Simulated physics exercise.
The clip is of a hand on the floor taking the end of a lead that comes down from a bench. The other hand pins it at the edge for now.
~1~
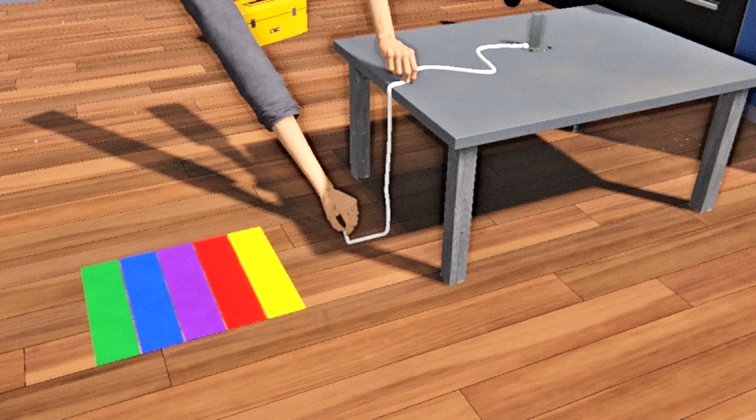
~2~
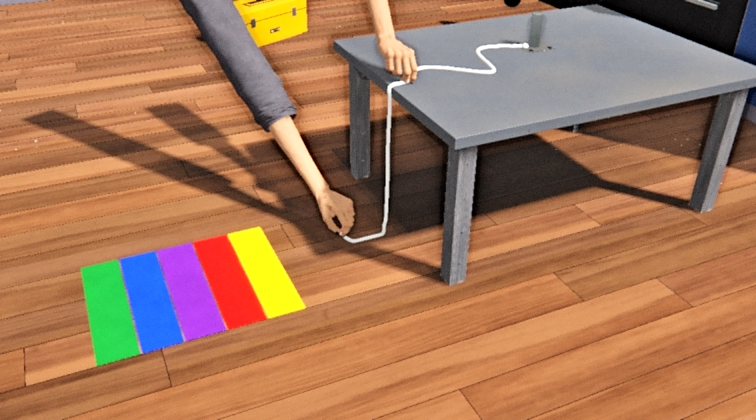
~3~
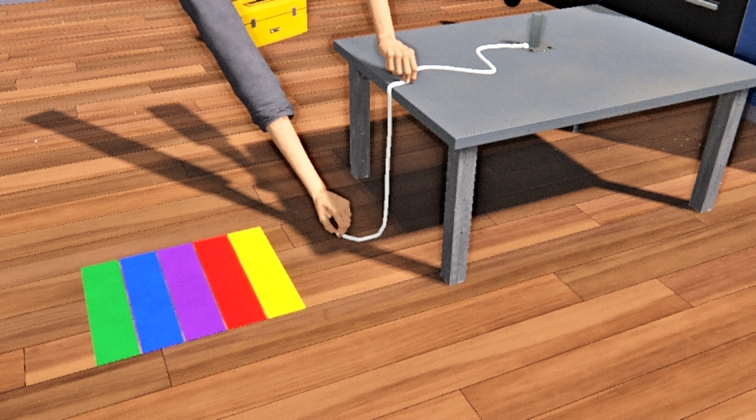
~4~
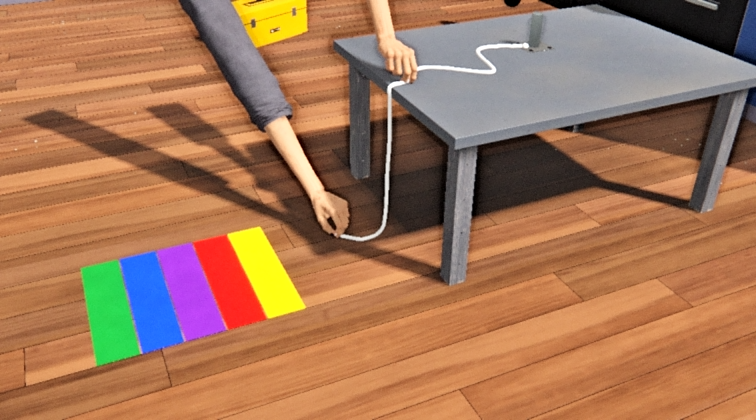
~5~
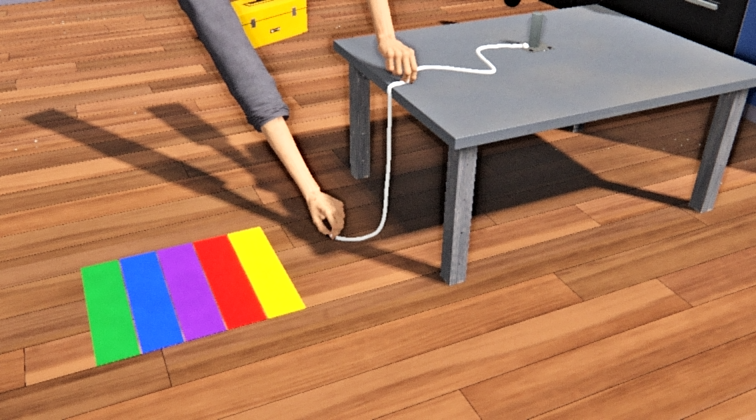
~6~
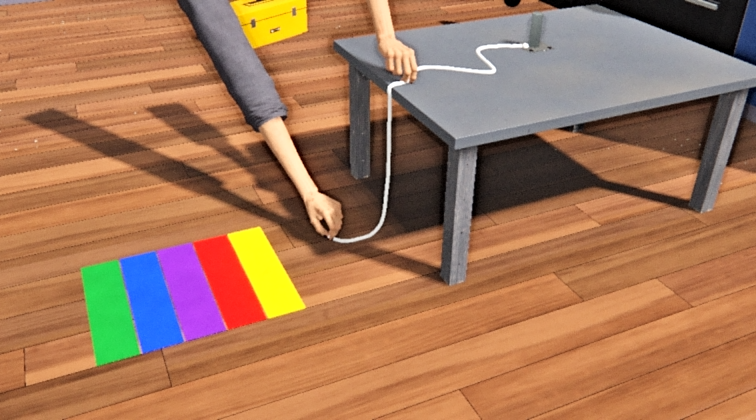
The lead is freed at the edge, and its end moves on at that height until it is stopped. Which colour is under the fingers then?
It halts on the blue strip.
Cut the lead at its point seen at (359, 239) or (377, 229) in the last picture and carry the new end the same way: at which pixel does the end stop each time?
About (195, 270) and (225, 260).
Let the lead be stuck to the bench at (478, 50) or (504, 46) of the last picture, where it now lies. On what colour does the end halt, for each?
One after the other, blue; blue.
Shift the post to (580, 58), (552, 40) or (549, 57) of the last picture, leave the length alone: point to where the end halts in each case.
The places are (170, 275), (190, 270) and (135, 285).
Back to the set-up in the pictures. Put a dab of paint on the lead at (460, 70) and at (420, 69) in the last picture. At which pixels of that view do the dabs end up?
At (409, 76), then (375, 92).
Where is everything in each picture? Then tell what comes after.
In the first frame, end (345, 232); yellow (278, 296); red (240, 306); purple (200, 317); blue (158, 328); green (115, 340).
In the second frame, end (341, 233); lead through (495, 47) (490, 66) (433, 68) (391, 89) (388, 157) (385, 222).
In the third frame, end (338, 234).
In the fourth frame, end (336, 235); lead through (495, 47) (490, 66) (433, 68) (391, 89) (388, 157) (384, 222).
In the fifth frame, end (331, 236).
In the sixth frame, end (329, 236); lead through (495, 47) (490, 66) (433, 68) (391, 89) (389, 157) (381, 223).
Soon after, end near (222, 262); over red.
Then, end near (174, 274); over purple.
At full stretch, end near (145, 281); over blue. Over blue.
